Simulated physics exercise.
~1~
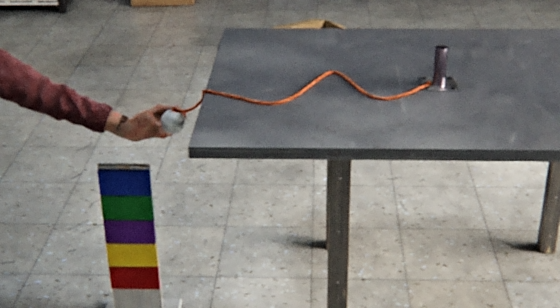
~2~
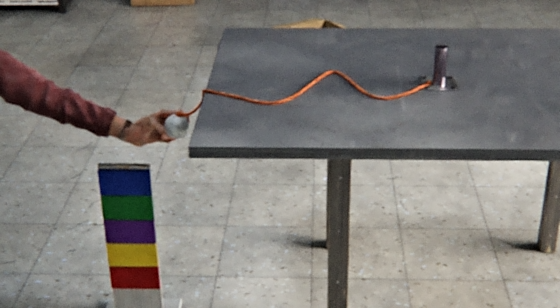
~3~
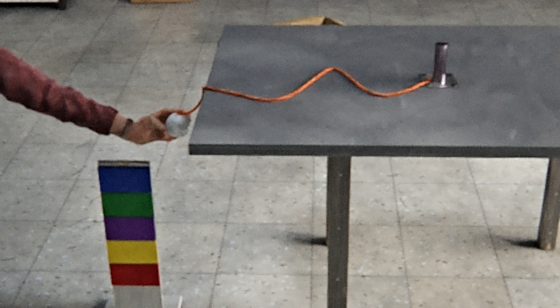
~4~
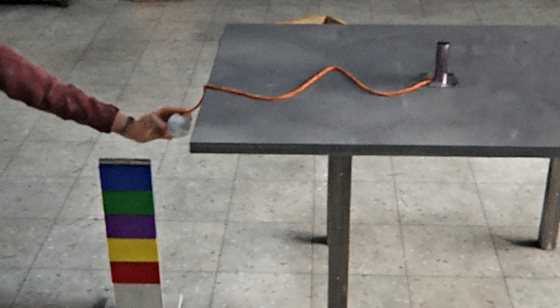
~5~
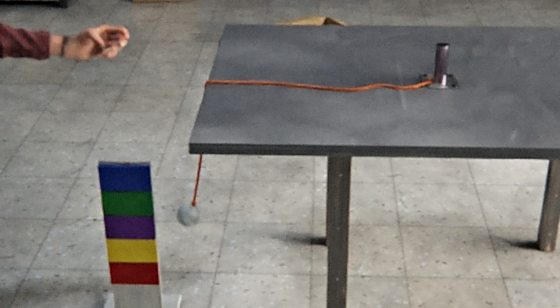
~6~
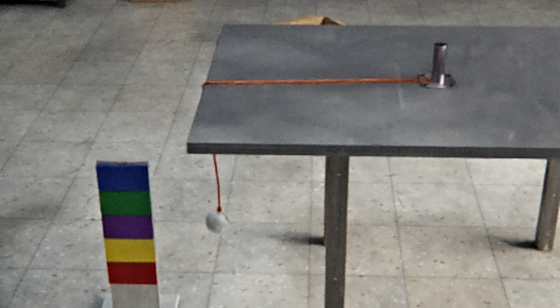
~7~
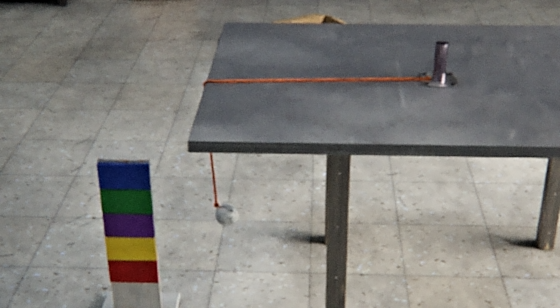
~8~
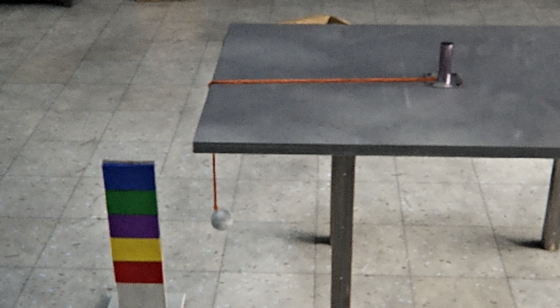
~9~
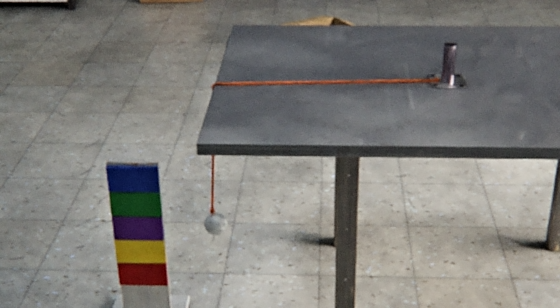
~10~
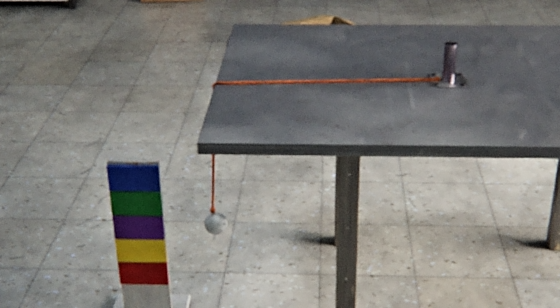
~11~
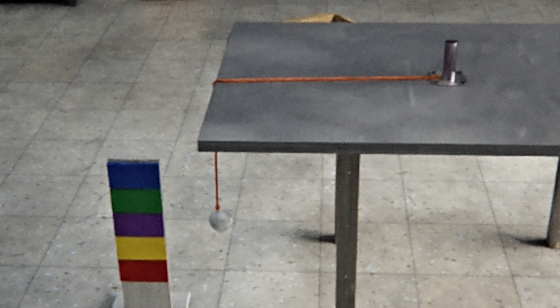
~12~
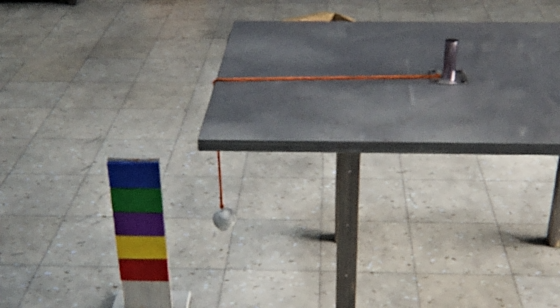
A hand releases a white ball, which drops, swings, and hangs level with purple.
